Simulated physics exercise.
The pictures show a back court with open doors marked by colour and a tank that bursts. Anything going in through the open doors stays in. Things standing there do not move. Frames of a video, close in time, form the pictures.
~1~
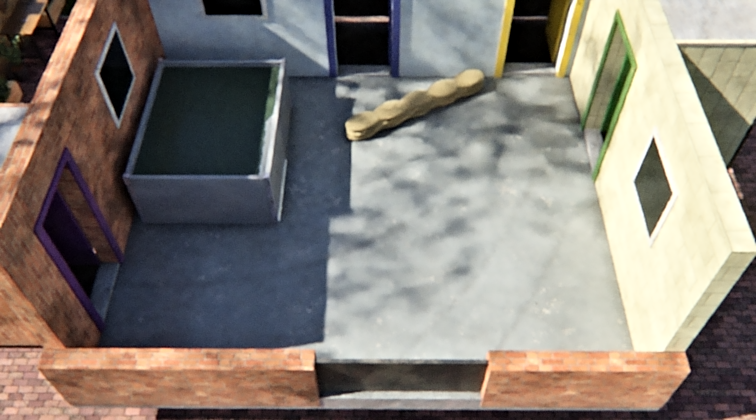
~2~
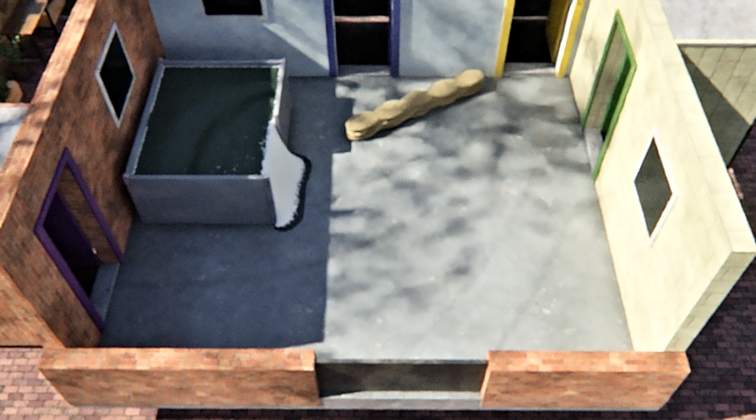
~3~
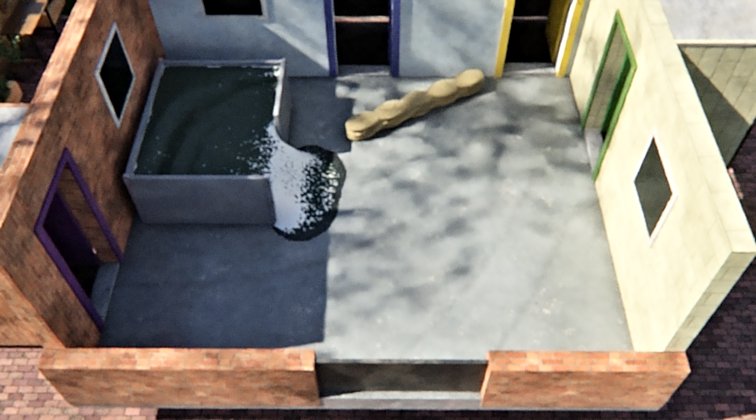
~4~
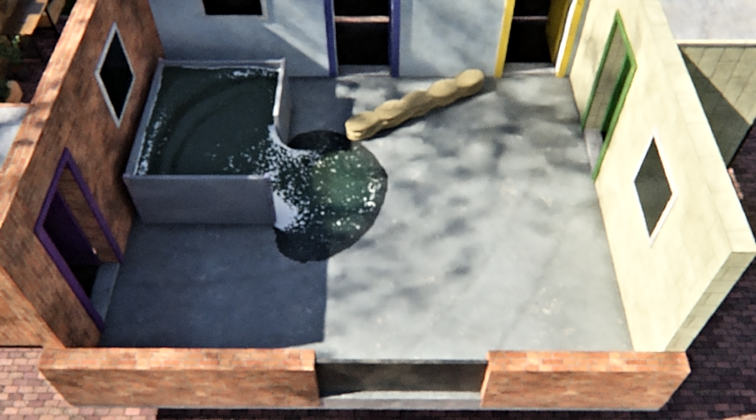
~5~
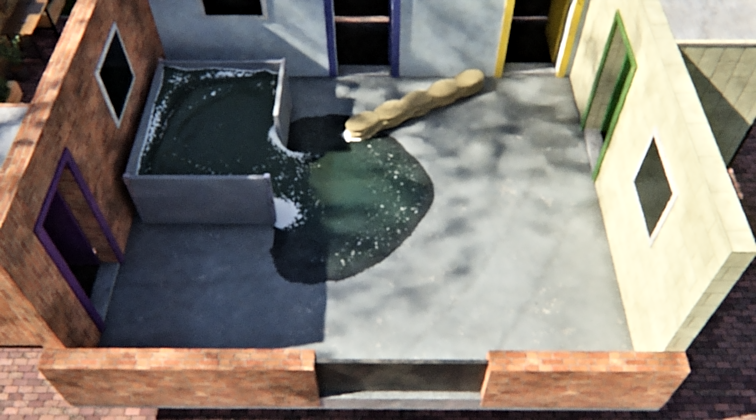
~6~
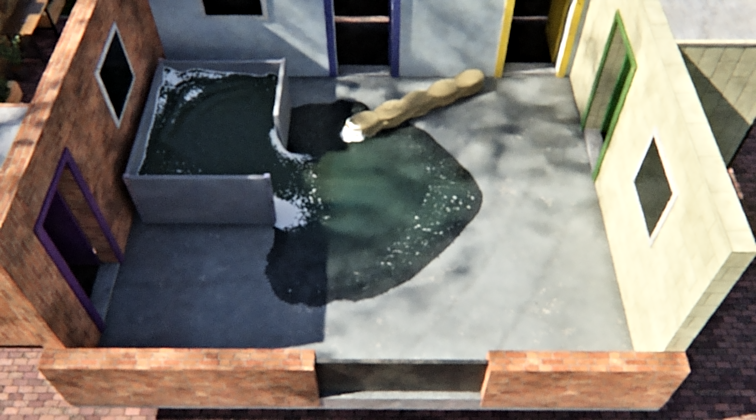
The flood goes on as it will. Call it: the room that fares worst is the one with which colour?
It is the green one.
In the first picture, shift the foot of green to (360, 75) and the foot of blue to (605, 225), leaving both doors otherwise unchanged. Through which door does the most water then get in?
Answer: The door marked blue.
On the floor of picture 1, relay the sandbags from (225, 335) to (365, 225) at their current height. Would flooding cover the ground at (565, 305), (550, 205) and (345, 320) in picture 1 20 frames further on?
In that order: Flooded, wet, no water.
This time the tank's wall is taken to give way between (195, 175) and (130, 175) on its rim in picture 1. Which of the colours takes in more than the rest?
Answer: The one in purple.
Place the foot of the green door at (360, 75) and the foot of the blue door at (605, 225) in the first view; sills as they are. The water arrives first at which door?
First is the door marked blue.
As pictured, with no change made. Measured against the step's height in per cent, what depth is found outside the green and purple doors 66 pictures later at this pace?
In order: Roughly 140 and 150 in a hundred.
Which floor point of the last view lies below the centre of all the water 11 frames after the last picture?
Point: (351, 196).
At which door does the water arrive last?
The purple one.
A moment on, water covers 55 % of the floor; green door a trickle in, purple door not reached, blue door wet at the sill, nothing in, yellow door not reached.
Next, water covers 65 % of the floor; green door a lot in, purple door not reached, blue door a trickle in, yellow door wet at the sill, nothing in.
Then, water covers 65 % of the floor; green door a lot in, purple door not reached, blue door a trickle in, yellow door some in.
Later, water covers 85 % of the floor; green door a lot in, purple door not reached, blue door a trickle in, yellow door a lot in.
In the end, water covers 95 % of the floor; green door a lot in, purple door a trickle in, blue door a trickle in, yellow door a lot in; the green door has let in the most.
